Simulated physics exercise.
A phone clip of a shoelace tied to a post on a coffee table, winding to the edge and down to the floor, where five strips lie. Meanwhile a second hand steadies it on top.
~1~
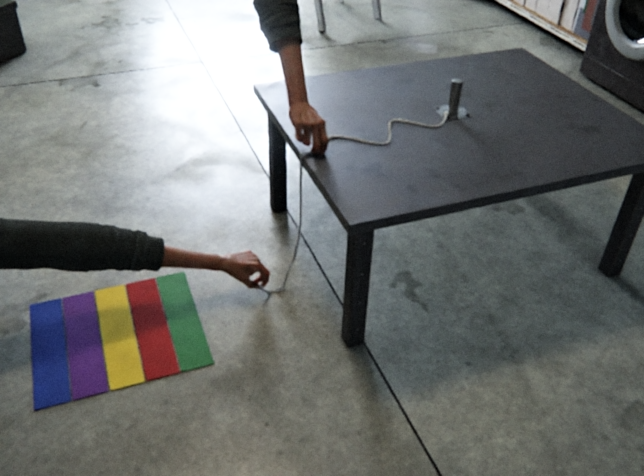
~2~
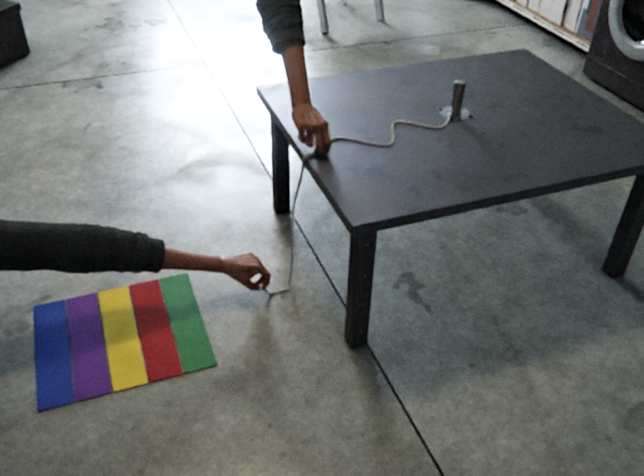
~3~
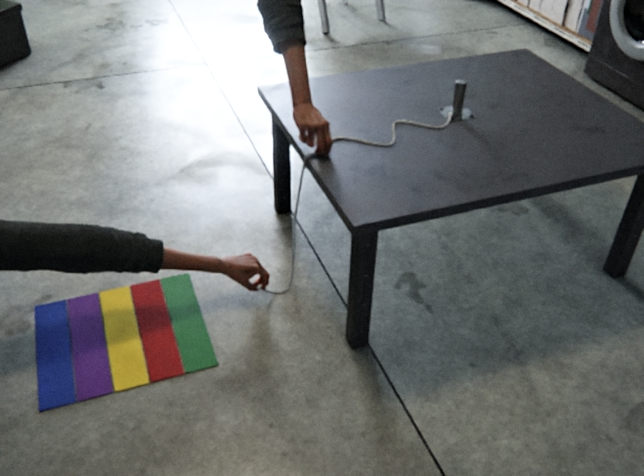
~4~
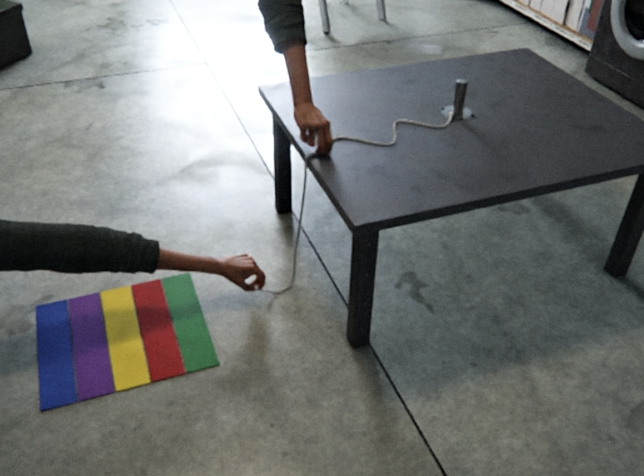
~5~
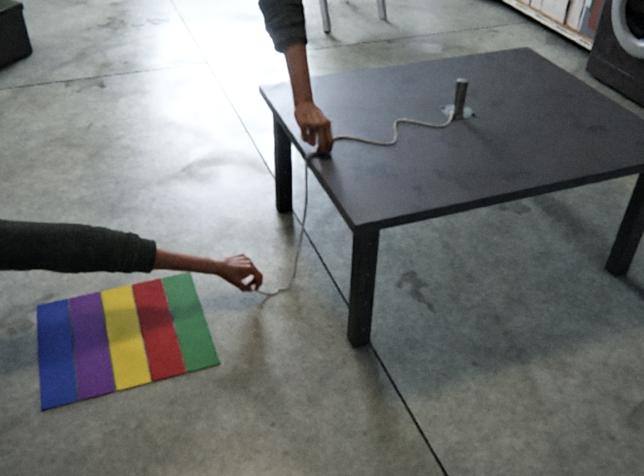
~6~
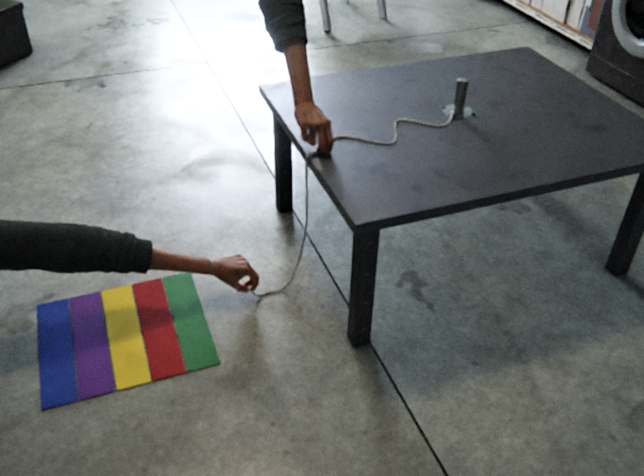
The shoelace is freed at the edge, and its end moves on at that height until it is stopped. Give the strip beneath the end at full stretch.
Purple strip.
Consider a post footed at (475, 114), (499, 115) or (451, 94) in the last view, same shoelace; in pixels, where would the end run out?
First (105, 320), then (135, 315), and last (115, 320).
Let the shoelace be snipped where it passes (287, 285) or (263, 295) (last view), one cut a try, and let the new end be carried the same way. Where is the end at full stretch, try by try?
The places are (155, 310) and (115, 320).
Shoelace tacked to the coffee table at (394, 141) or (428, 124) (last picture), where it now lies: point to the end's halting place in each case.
I'd put it around (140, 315) the first time and around (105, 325) the second.
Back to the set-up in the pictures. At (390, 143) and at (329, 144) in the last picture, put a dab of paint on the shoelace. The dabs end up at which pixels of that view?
You'll find the first mark at (341, 139) and the second mark at (281, 170).
Early on, end near (145, 313); over red.
Midway, end near (108, 322); over yellow.
At the end of the slack, end near (87, 327); over purple. The purple one.
